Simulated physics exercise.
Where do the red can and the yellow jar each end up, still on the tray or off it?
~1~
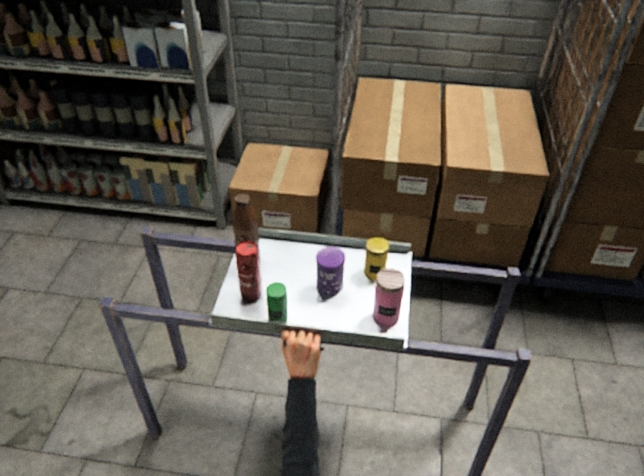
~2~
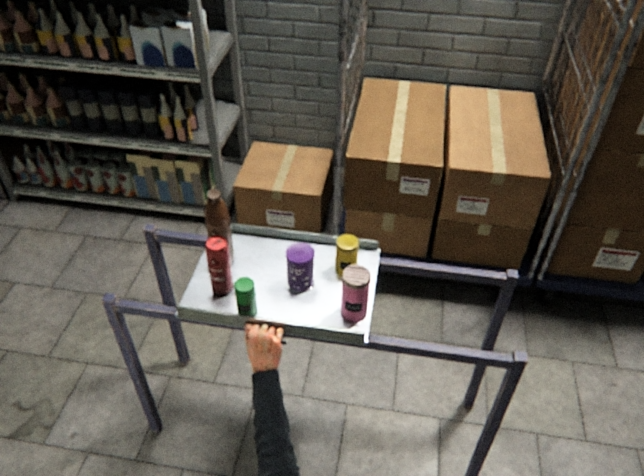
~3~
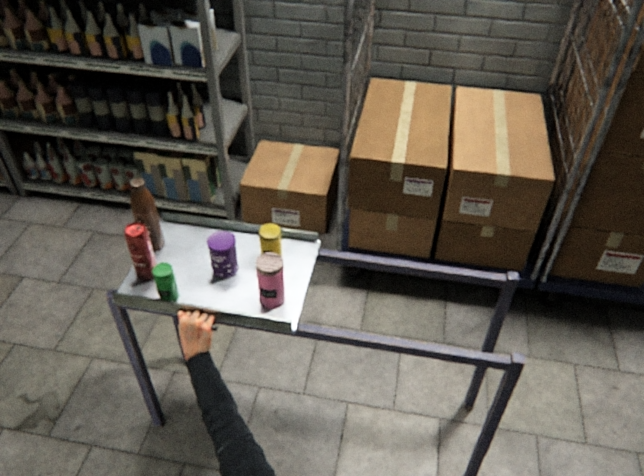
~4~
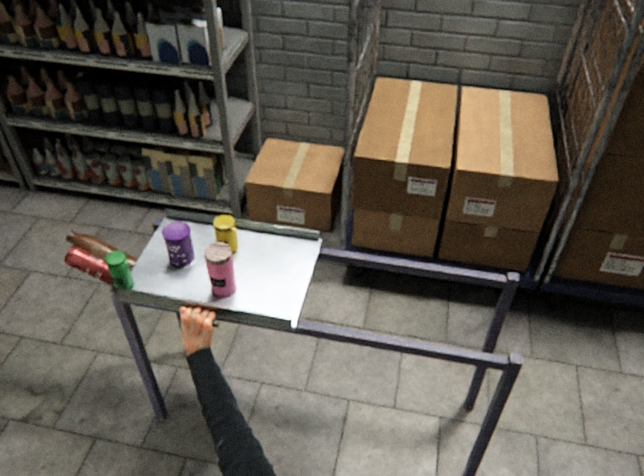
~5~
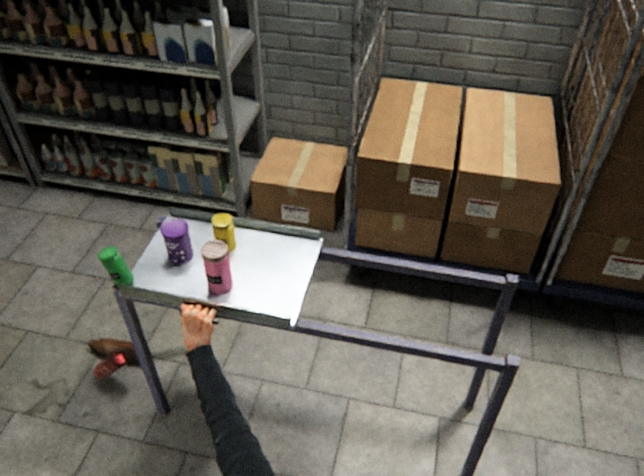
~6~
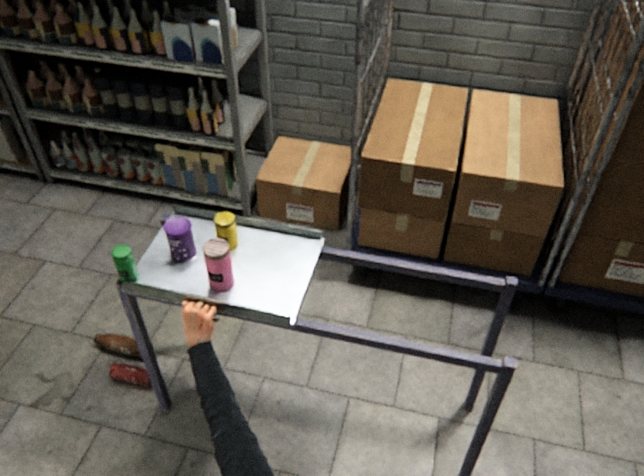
The red can goes over the left end and lands on the floor, while the yellow jar stays standing on the tray.
